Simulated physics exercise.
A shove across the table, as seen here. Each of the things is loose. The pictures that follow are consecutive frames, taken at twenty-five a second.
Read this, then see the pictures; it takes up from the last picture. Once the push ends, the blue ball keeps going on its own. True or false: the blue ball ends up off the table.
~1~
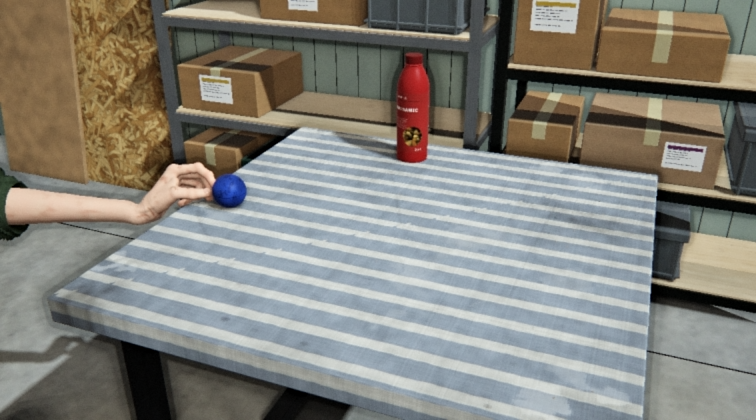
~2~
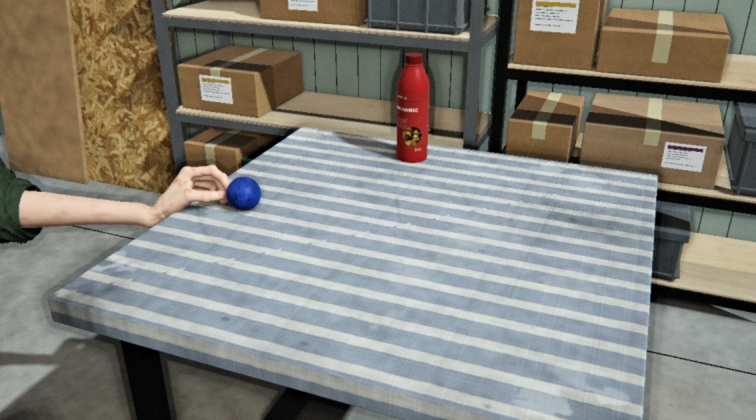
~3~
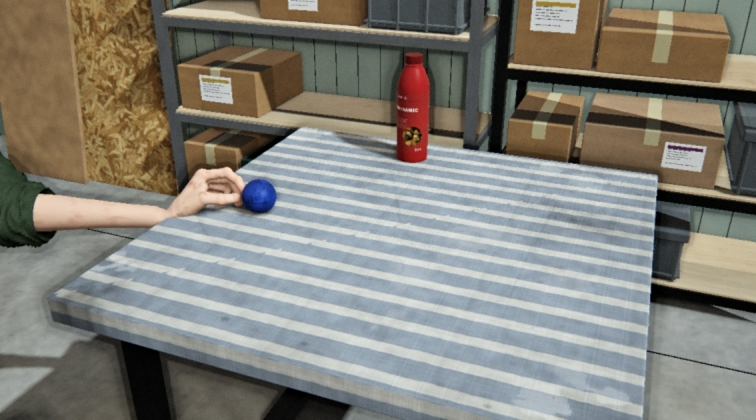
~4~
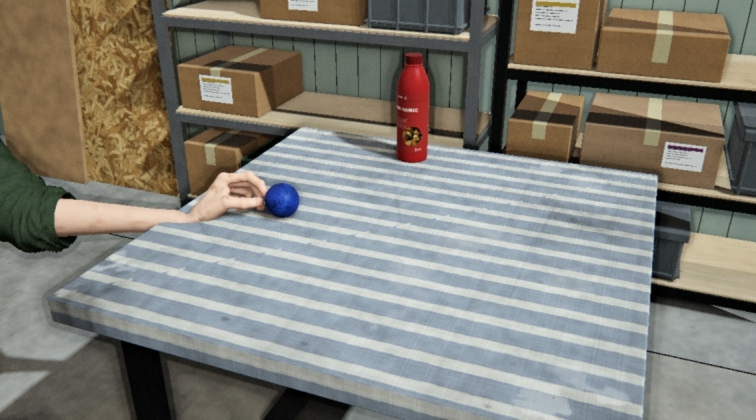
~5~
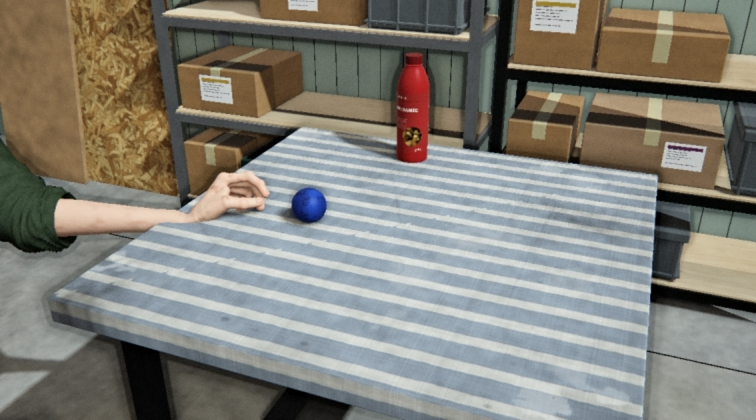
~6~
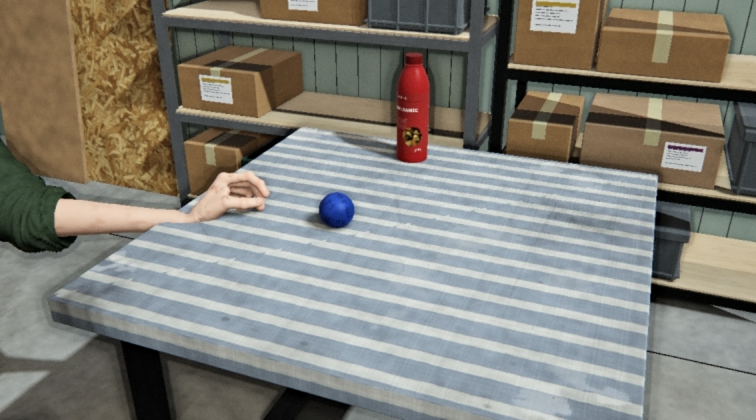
True.
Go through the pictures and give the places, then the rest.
Under the hand; blue ball (229, 191), in the first picture.
Under the hand; blue ball (244, 194), in the second picture.
Under the hand; blue ball (259, 196), in the third picture.
Blue ball (282, 200), in the fourth picture.
Blue ball (309, 205) shifted about its own width, in the fifth picture.
Blue ball (336, 210) shifted well along, in the sixth picture.
Then, 0.20 s on from there, blue ball shifted well along near (481, 236).
Then, 0.50 s on from there, blue ball now off the table.
Then, 0.90 s on from there, things are still on the move.
In the end, off the table, blue ball.
